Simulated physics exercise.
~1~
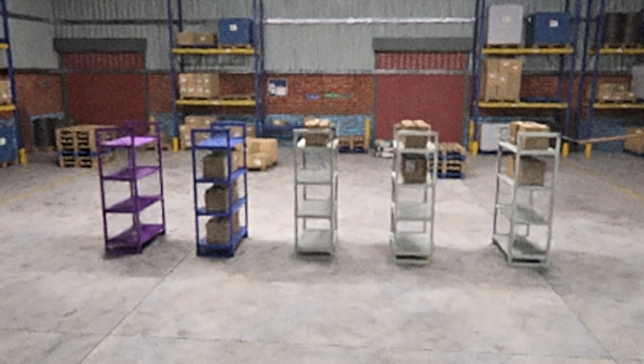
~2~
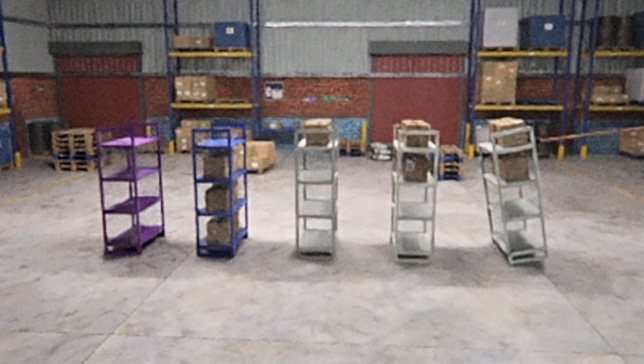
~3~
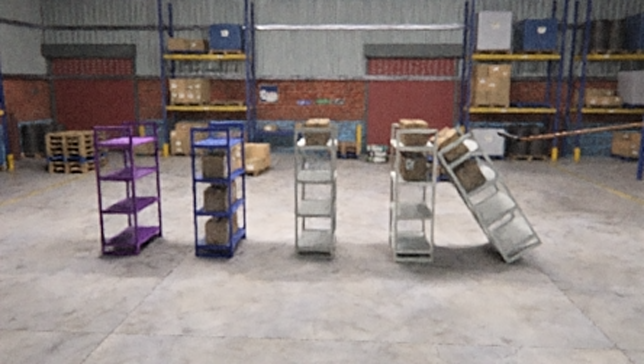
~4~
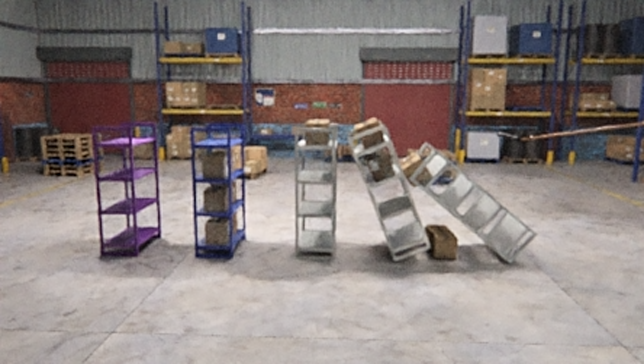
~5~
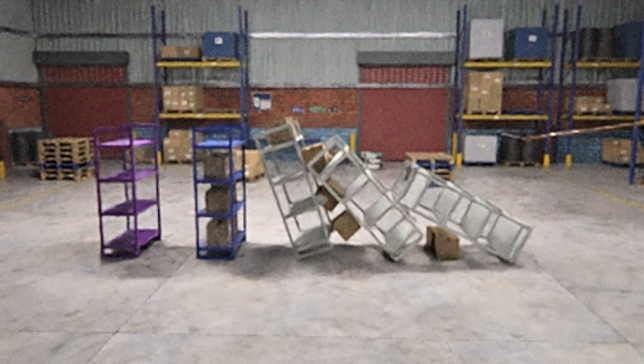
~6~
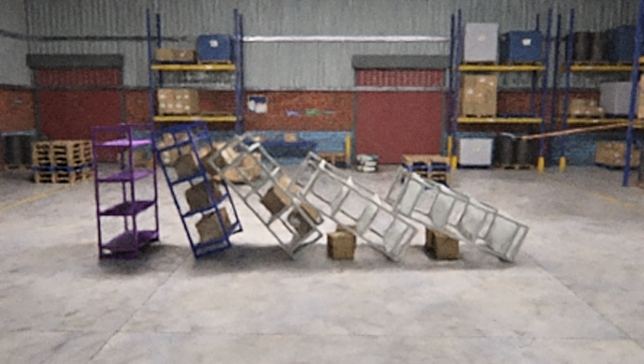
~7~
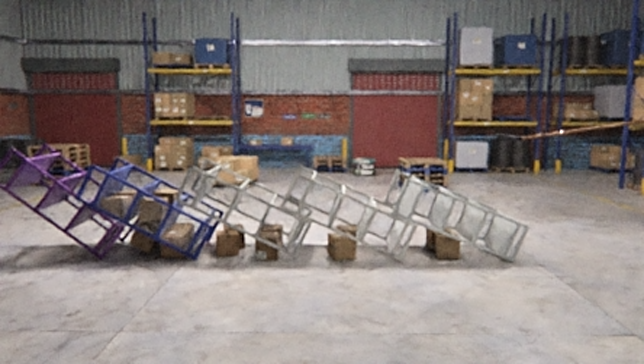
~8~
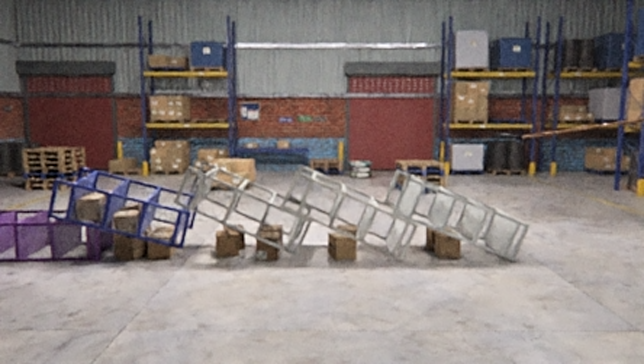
Five open shelf units stand in a spaced row across a concrete warehouse floor, seen from the front, with purple at the far left, blue beside it and three pale grey ones to the right, most holding brown cartons. Tall loaded racks and red doors line the back wall. A pole at the right tips the rightmost unit leftward into its neighbour. That one leans into the middle unit, which topples against the blue one as cartons spill to the floor. The blue unit knocks over the purple, which ends flat, while the others rest steeply tilted over scattered cartons, none left standing.
